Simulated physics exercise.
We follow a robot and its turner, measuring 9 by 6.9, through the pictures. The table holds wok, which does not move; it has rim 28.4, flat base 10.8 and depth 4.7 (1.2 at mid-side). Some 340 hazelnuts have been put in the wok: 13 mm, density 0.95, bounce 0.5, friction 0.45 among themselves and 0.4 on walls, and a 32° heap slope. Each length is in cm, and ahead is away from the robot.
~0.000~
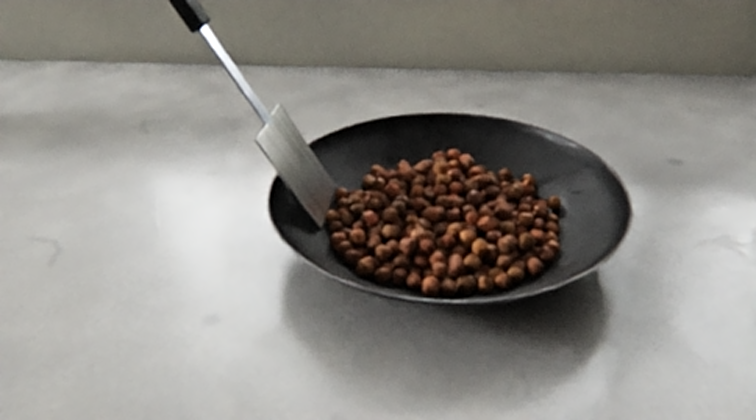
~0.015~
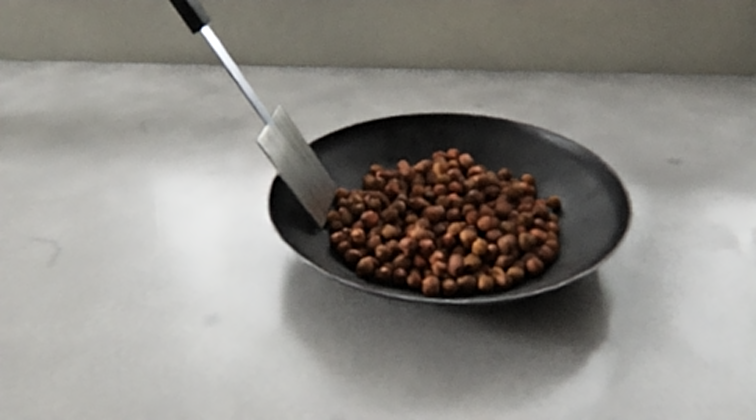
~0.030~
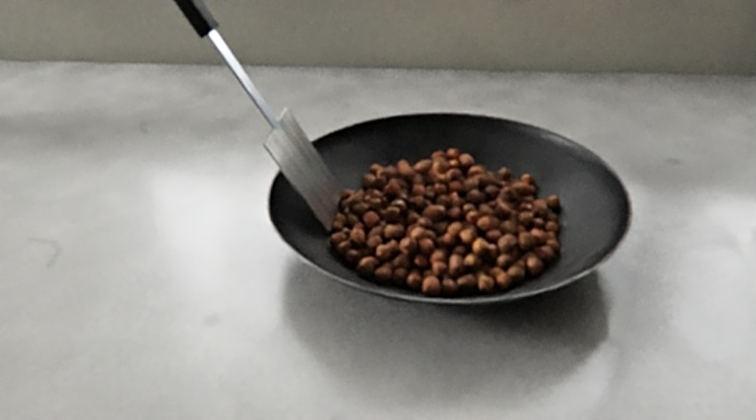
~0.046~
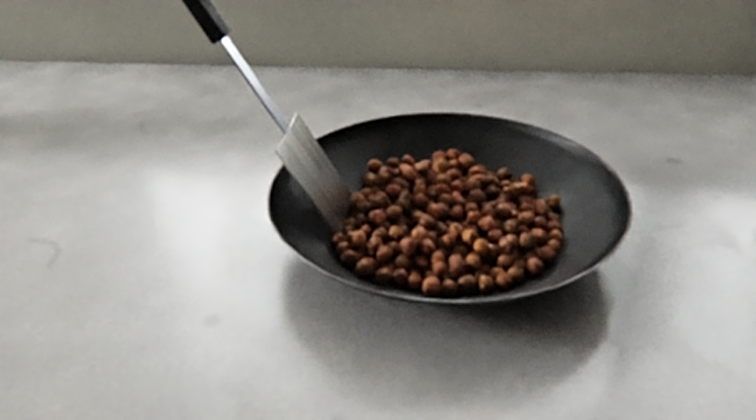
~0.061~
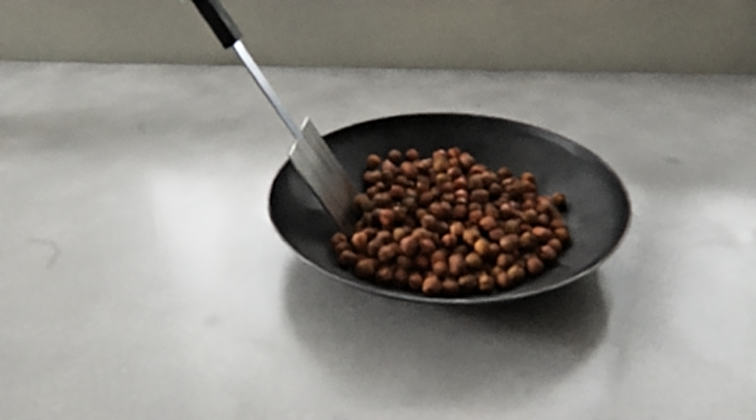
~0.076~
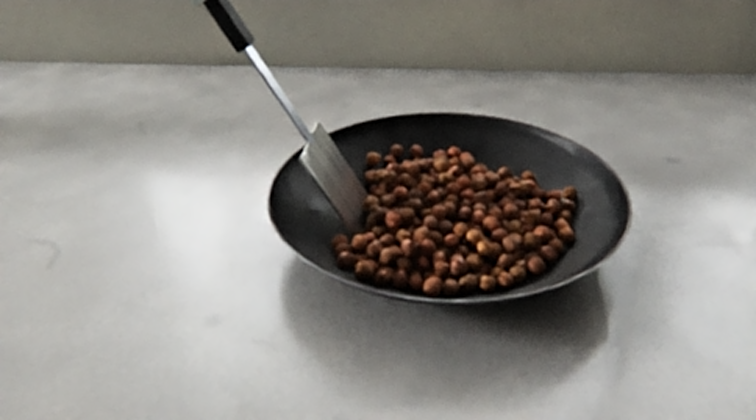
A metal turner slides right into brown hazelnuts in a black wok, nudging them slightly.
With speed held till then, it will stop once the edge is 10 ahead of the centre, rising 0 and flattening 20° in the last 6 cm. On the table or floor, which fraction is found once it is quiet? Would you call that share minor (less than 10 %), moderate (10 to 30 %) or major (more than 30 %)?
I would call it moderate.
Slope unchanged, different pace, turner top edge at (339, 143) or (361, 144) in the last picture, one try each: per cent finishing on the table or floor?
First try around 25 %, second try around 40 %.
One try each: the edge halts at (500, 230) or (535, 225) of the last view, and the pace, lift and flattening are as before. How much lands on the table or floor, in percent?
I'd say roughly 0 per cent, then roughly 5 per cent.
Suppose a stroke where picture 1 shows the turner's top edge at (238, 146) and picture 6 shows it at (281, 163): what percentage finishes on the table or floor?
10 per cent.
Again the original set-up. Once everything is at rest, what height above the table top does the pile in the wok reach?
Some 6.5 cm above the table.
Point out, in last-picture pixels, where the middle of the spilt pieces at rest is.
About (685, 243).
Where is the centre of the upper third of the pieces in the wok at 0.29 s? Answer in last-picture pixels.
(562, 194).
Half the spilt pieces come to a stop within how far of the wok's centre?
It's around 20 cm.
After 0.18 s, sloping 61°, highest piece 6 above the table; 338 in the wok.
After 0.29 s, sloping 55°, highest piece 6 above the table; 336 in the wok, 1 on the table or floor, 1 on the blade or in flight.
After 0.54 s, sloping 41°, highest piece 6 above the table; 283 in the wok, 52 on the table or floor, 3 on the blade or in flight.
After 1.59 s, sloping 41°, highest piece 6 above the table; 282 in the wok, 56 on the table or floor.
At rest, 282 in the wok, 56 on the table or floor. That is 17 % on the table or floor.
